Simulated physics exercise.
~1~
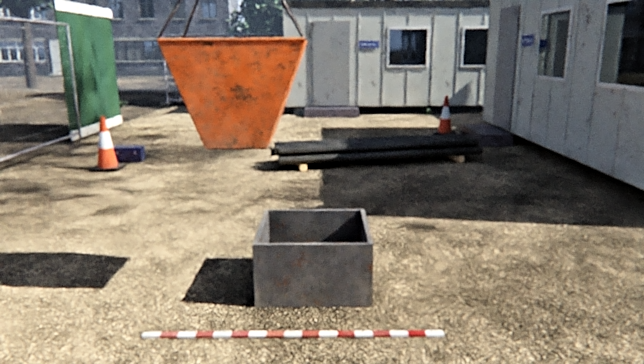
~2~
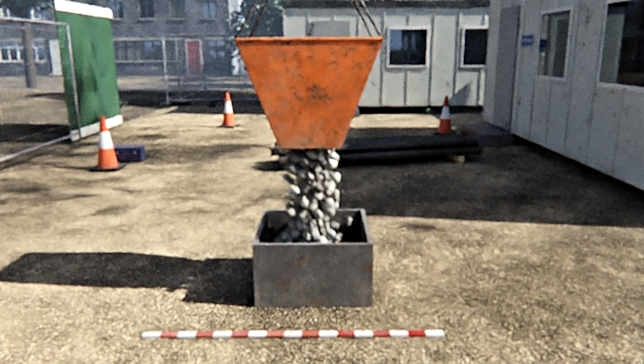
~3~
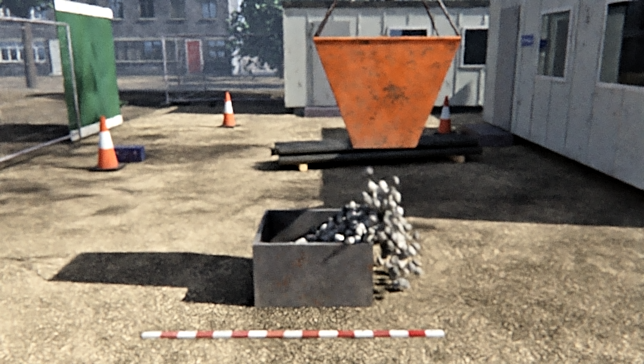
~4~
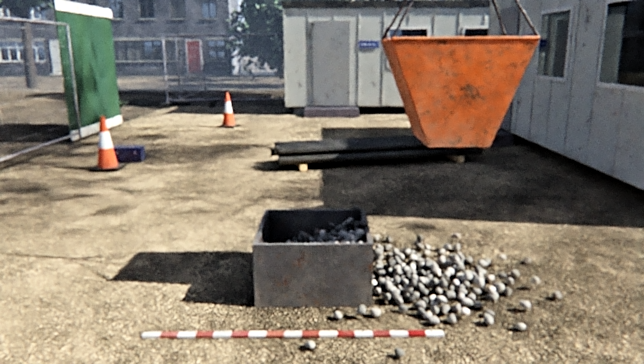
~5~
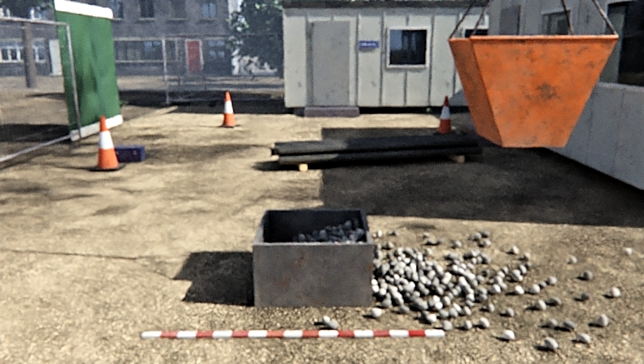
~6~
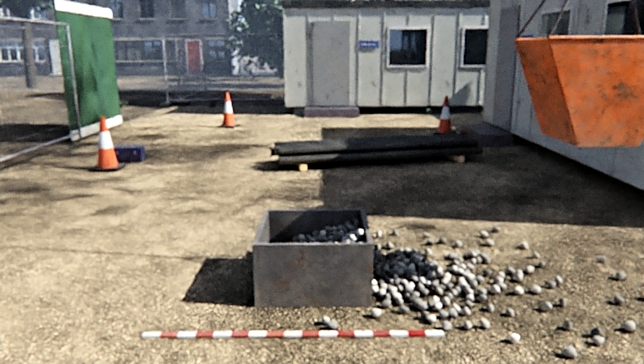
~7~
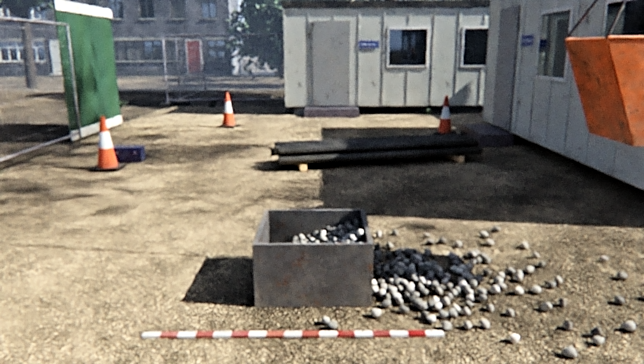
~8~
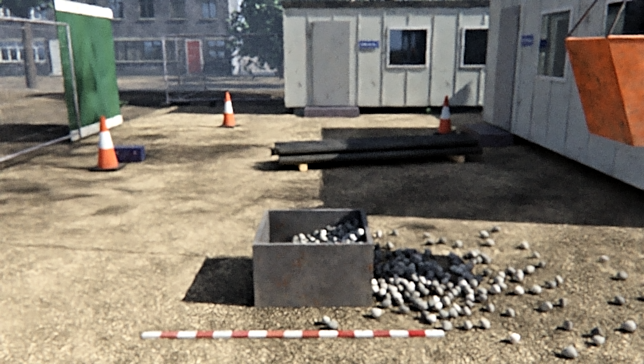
The clip shows an orange skip moving right across a yard and dropping rounded grey stones through its bottom into an open grey bin, then onto the ground beside it. The emptied skip stops at the far right, leaving stones in the bin and a scattered pile to its right.
